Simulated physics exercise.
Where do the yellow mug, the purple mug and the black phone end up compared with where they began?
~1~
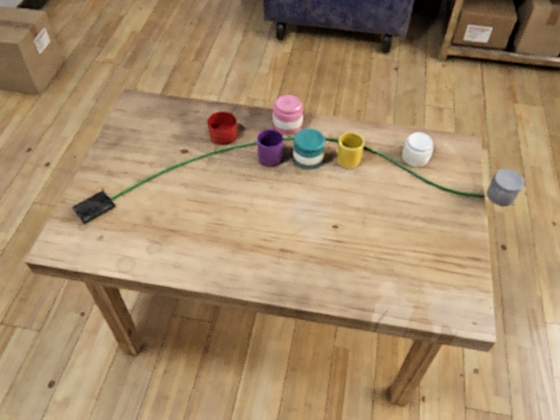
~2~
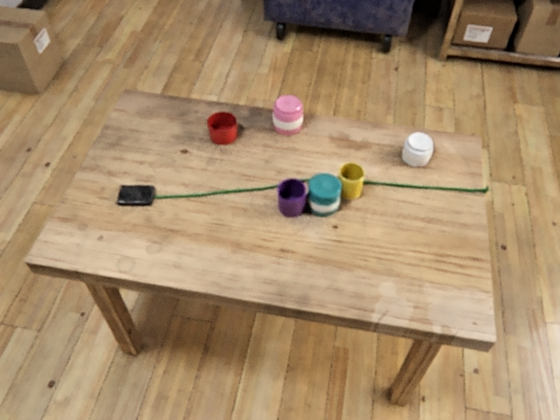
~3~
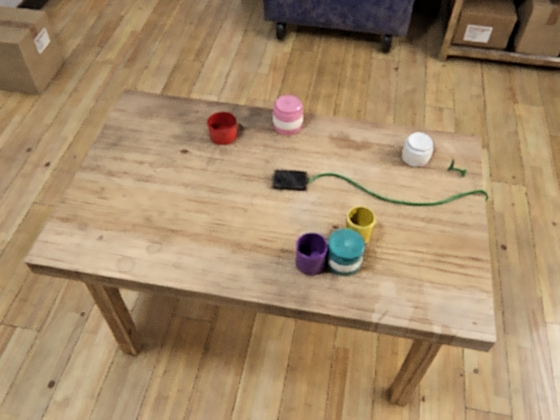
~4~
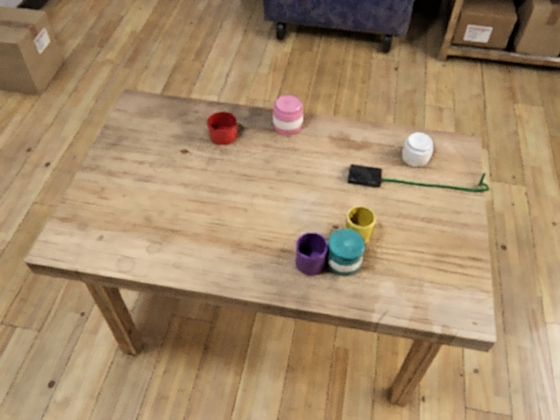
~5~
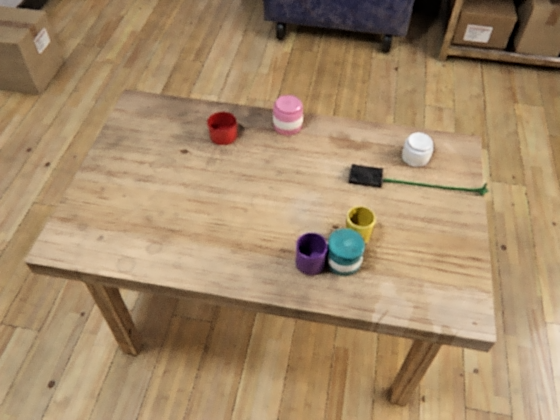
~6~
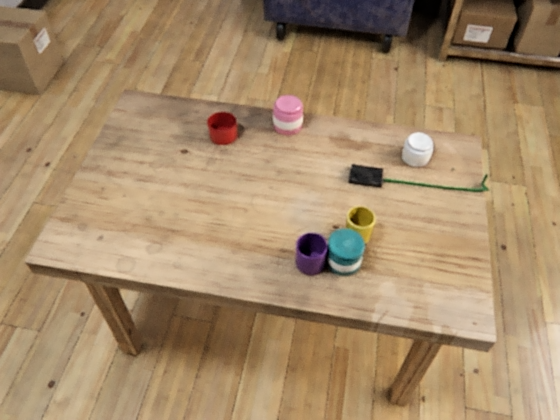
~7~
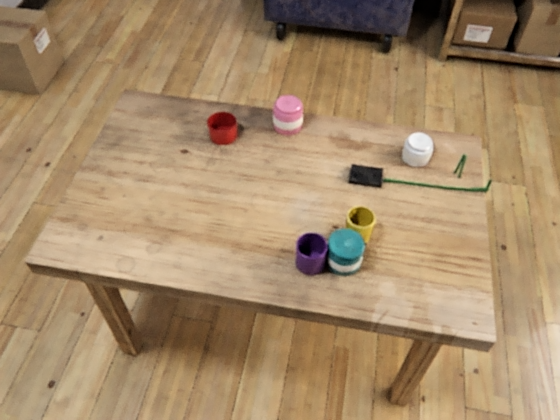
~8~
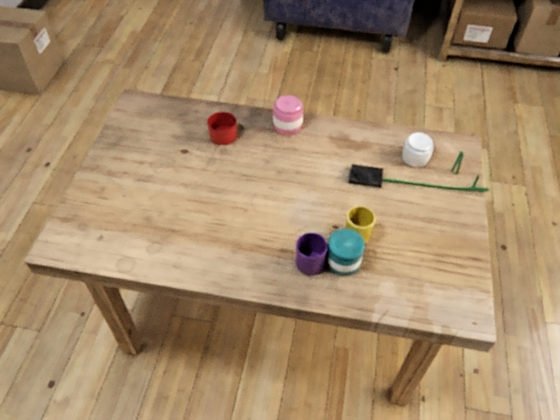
All of them finish well away from their starting places. The yellow and purple mugs are swept a long way toward the near side of the workbench, and the black phone slides far to the right, stopping near the white jar.
A grey speaker slips off the right edge of a wooden workbench, seen from above at an angle, trailing a thin green cable tied to a black phone at the left. Red, purple and yellow mugs stand on the top with a teal canister and pink and white jars. As the speaker drops out of sight, the cable straightens and sweeps the purple mug, teal canister and yellow mug toward the near side, while the phone slides right. The phone stops near the white jar, the cable's tail shifting by the right edge. The red mug and both jars never move.
